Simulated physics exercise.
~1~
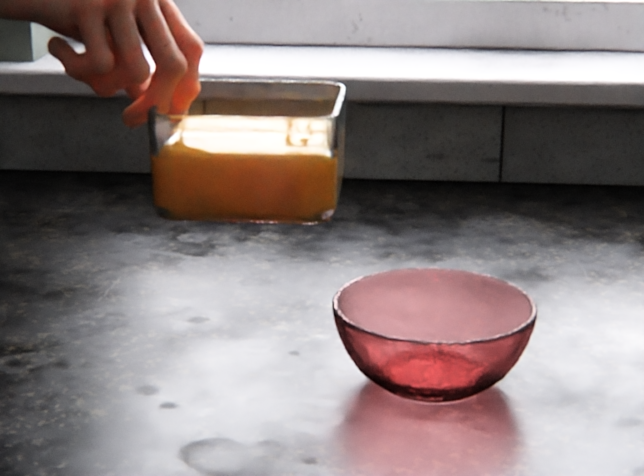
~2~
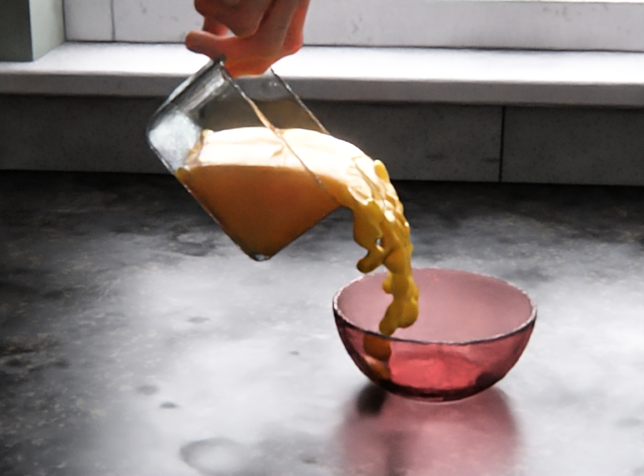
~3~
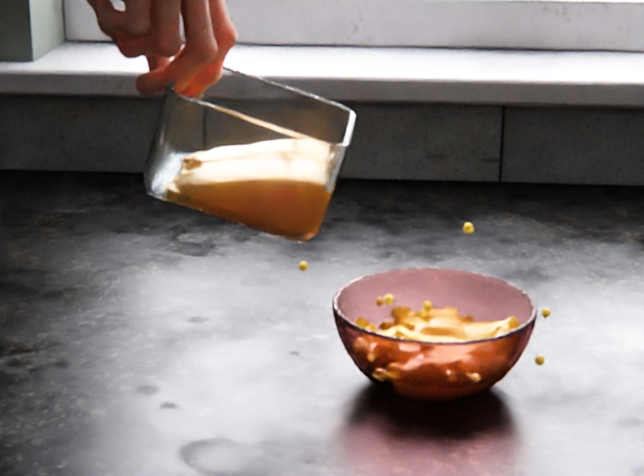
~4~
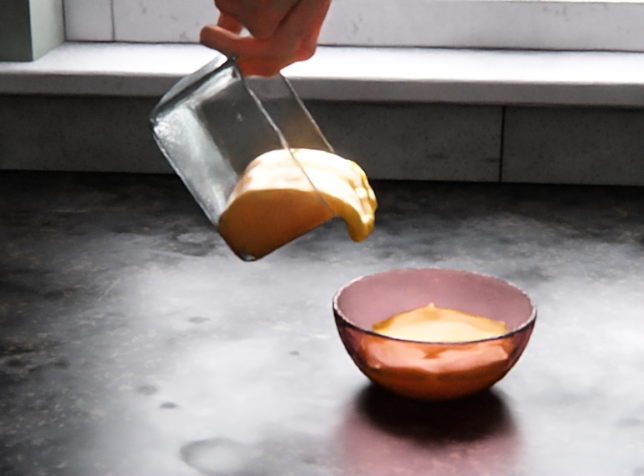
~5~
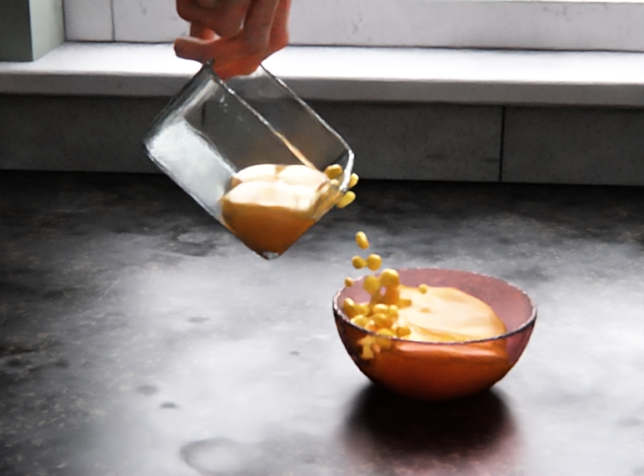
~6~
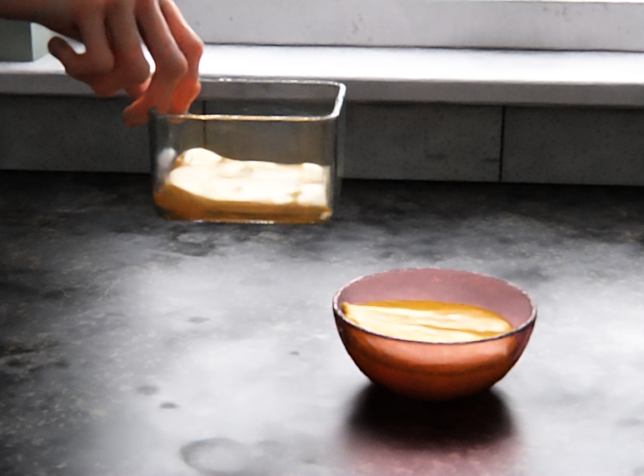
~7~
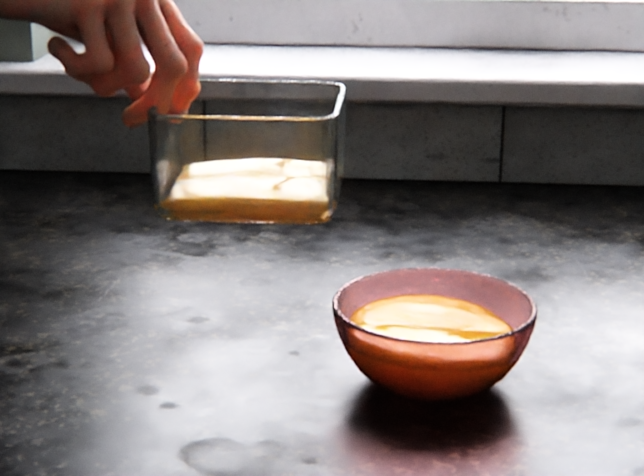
Orange juice poured from a clear oblong tub into an empty pinkish-red glass bowl as a hand tipped it, eased it back, then tipped it further and levelled it, leaving the bowl mostly full and some juice still in the tub.
